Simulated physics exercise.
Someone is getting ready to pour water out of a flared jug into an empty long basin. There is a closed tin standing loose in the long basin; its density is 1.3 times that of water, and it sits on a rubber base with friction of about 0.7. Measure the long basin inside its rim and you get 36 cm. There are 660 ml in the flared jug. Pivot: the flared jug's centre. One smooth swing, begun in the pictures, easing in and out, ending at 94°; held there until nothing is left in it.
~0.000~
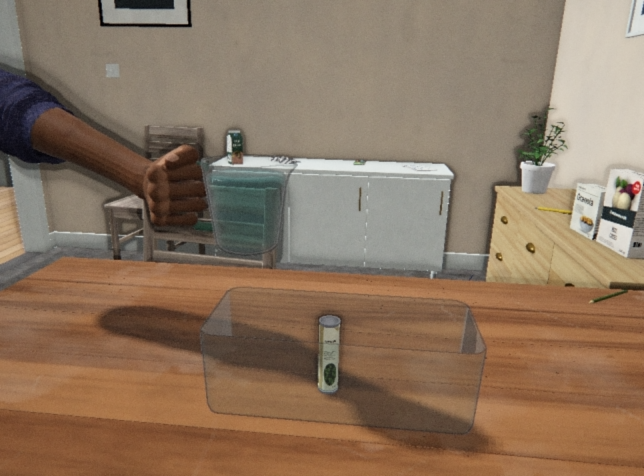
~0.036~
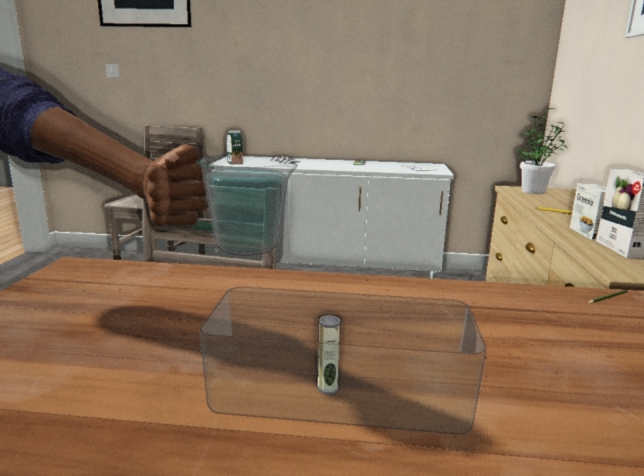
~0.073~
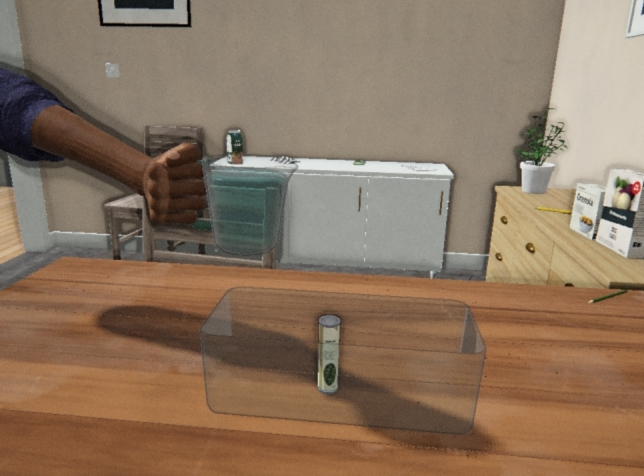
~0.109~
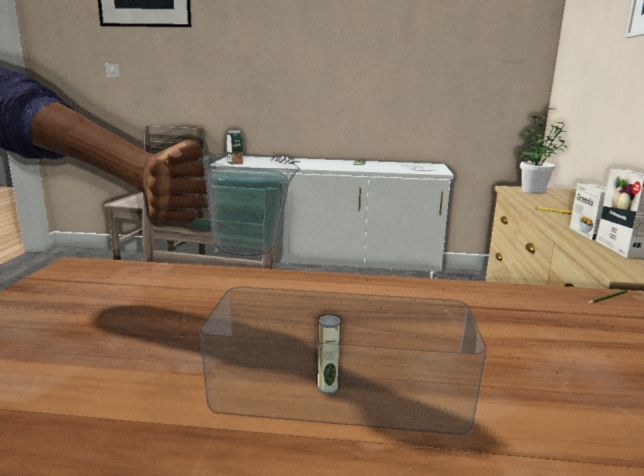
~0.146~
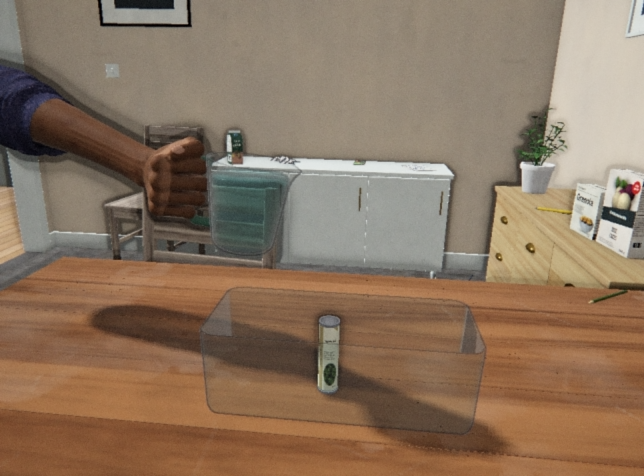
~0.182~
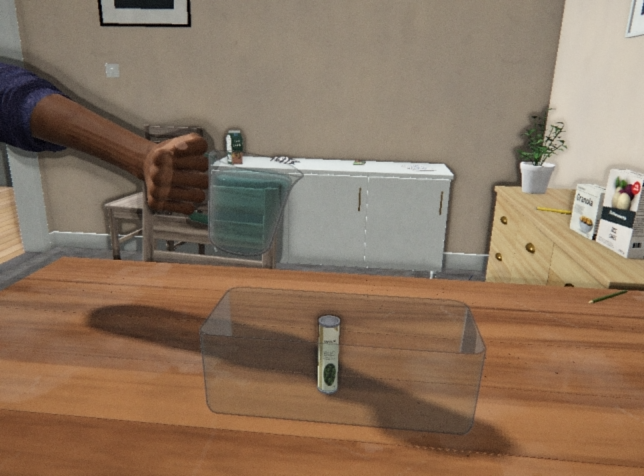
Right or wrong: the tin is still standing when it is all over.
Right, it is still standing.
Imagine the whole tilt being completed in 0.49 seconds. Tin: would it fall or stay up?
The tin would stay balanced.
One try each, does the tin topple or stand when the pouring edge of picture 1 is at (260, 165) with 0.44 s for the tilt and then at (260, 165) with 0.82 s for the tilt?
First it tips over; then it tips over.
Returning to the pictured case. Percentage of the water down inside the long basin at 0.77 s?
Looks like about 48 % of the whole amount.
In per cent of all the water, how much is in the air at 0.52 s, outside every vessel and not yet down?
Near 20 per cent at that time.
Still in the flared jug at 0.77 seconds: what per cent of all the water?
Near 30 in a hundred.
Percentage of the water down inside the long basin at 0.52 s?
I'd estimate some 3 percent of the liquid.
By 0.52 s the tilt is 67° and 77 per cent is still to pour; the tin stands where it began.
By 0.77 s the tilt is 93° and 29 per cent is still to pour; the tin stands where it began.
By 1.03 s the tilt is 94° and 5 per cent is still to pour; the tin stands where it began.
By 1.32 s the tilt is 94° and 1 per cent is still to pour; the tin stands where it began.
At rest the tin stands where it began.
